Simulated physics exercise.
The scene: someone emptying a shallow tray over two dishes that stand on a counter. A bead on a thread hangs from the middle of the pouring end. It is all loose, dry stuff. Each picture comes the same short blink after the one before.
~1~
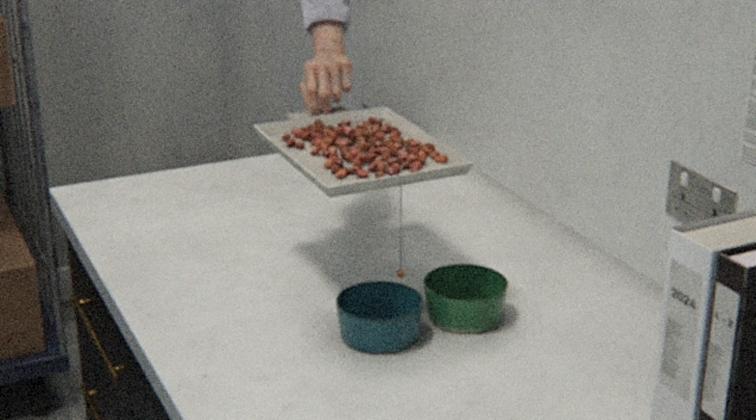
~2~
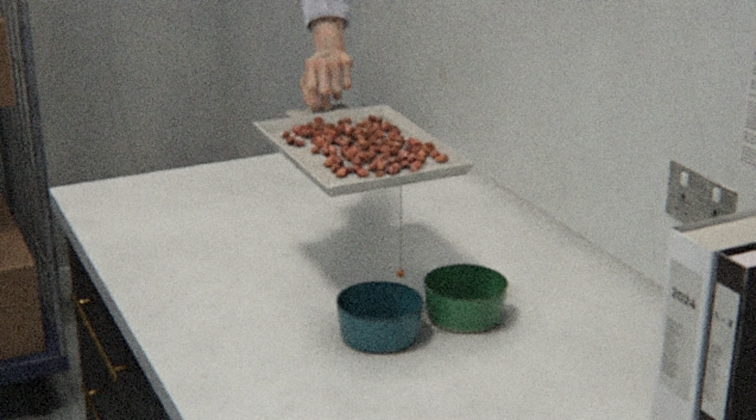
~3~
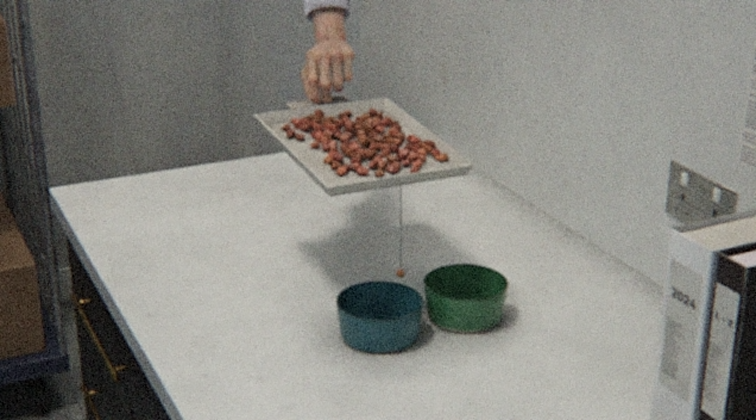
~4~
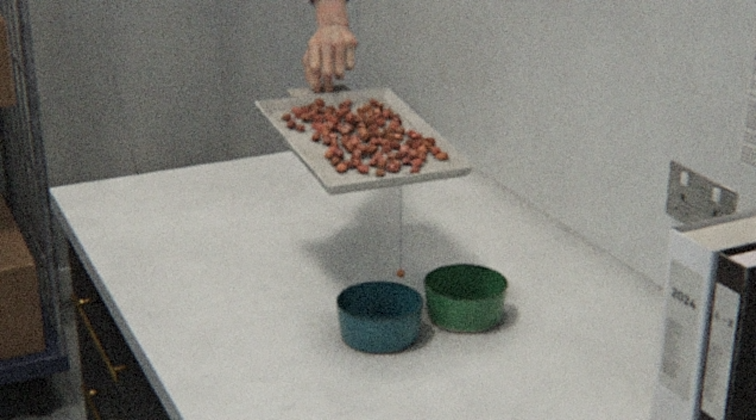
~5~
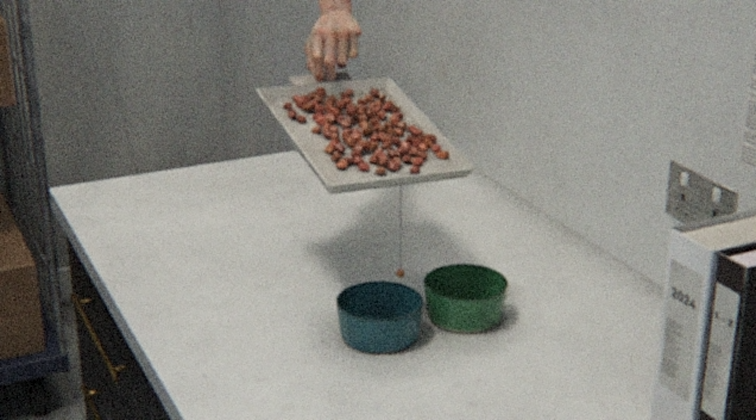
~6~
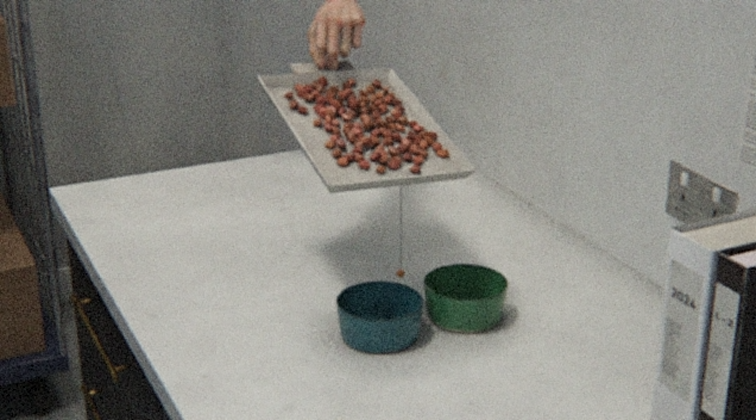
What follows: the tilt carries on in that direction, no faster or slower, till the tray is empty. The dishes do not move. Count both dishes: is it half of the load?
Caught overall: More than half.
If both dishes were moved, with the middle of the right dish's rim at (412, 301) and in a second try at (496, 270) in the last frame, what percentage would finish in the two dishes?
Near 30 % and 50 %.
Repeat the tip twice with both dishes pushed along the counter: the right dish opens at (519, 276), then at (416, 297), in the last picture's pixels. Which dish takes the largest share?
At the first place the left dish, at the second the dish on the right.
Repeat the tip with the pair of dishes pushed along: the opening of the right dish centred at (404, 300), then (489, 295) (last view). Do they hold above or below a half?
In turn: Not half; over half.
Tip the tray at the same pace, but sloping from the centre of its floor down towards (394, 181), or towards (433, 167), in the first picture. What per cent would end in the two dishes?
About 60 and 70 per cent.
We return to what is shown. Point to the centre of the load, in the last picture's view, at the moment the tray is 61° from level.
Close to (435, 169).
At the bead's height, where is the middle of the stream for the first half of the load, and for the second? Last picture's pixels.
Around (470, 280) and then (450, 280).
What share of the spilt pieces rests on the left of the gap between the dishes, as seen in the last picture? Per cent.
Near 10 %.
Soon after the last picture, tray tipped steeply; most on the tray; about a quarter in the air.
A little later, tray tipped right over; a small part on the tray; a small part in the left dish; about half in the right dish; about a quarter outside both; a small part in the air.
Later still, tray tipped past a quarter turn; a small part in the left dish; about two thirds in the right dish; about a quarter outside both.
At rest, tray tipped past a quarter turn; a small part in the left dish; about two thirds in the right dish; about a quarter outside both.
